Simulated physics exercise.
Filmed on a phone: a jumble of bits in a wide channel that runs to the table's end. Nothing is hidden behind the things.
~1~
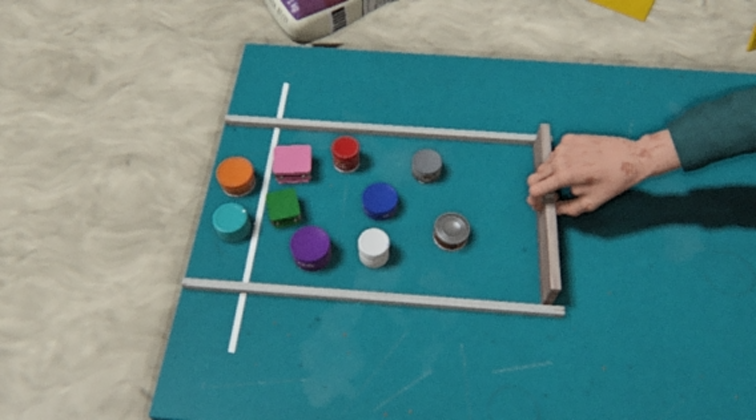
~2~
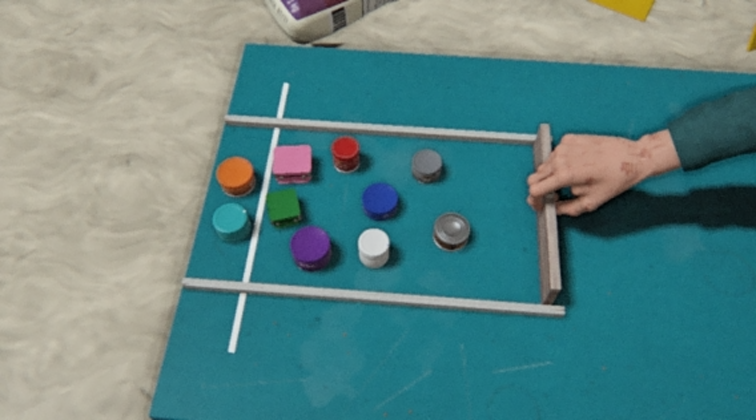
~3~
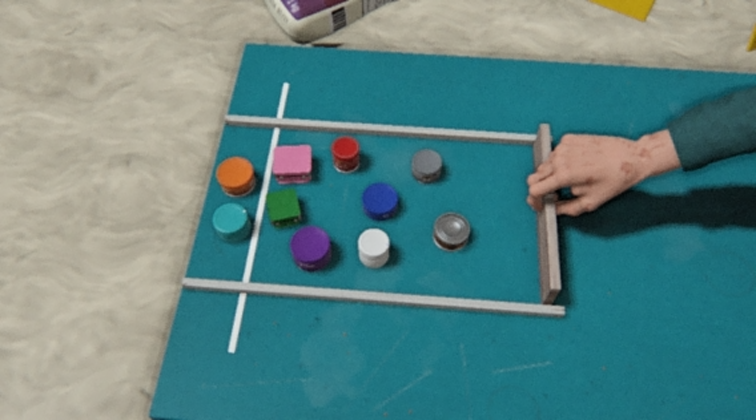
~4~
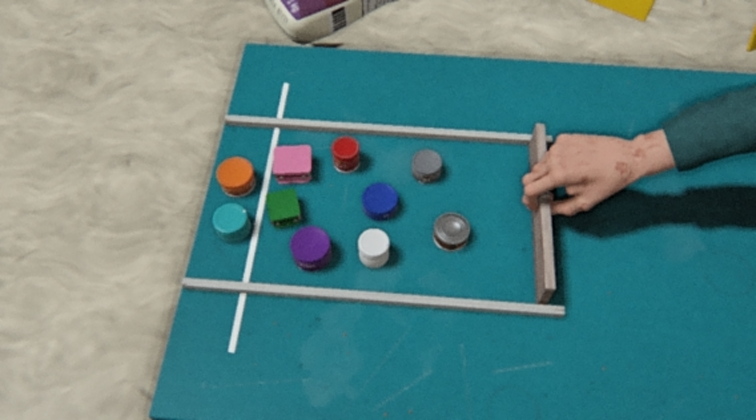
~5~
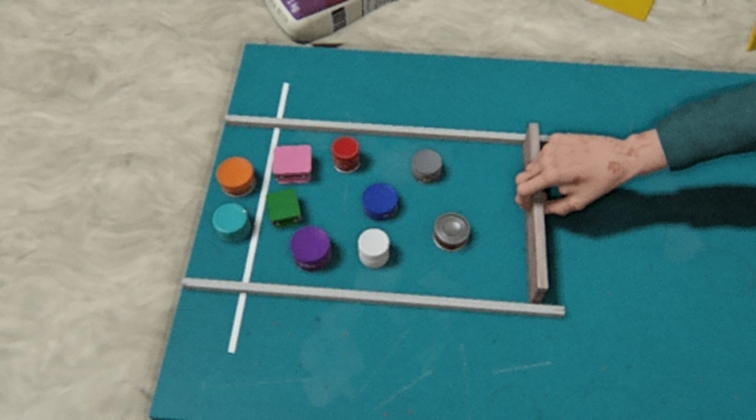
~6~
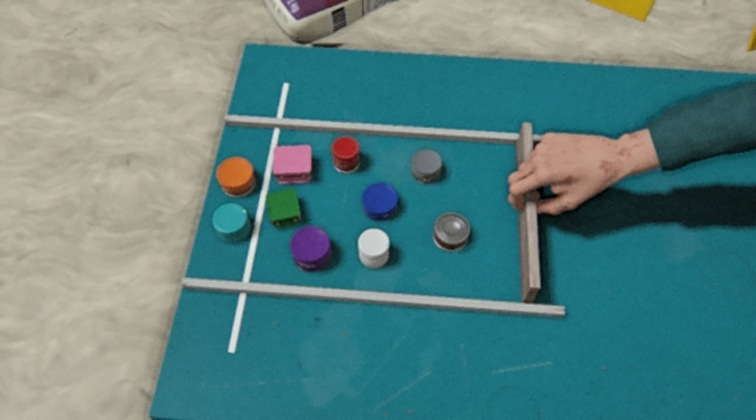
A hand slides a board slightly left along a channel holding small colourful pots and lids.
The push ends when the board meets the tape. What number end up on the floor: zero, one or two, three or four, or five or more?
Here the number that fall off is one or two.
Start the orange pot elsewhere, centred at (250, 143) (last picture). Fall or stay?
Then it is kept.
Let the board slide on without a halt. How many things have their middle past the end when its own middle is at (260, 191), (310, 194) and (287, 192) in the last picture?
Past the end: 2, 0 and 0.
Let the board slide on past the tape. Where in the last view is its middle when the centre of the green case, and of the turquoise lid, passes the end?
At (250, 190) for the green case; at (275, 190) for the turquoise lid.
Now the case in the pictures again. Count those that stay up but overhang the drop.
The number is 3.
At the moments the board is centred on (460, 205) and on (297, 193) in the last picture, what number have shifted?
1 and 10.
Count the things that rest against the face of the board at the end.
5 of them.
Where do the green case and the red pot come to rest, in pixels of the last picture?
Near (215, 200) and (261, 130).
Soon after, none off yet; orange pot at rest near (237, 178); turquoise lid at rest near (232, 223); green case at rest near (284, 209).
At rest, the number that fall off is one or two; fallen, turquoise lid and orange pot.
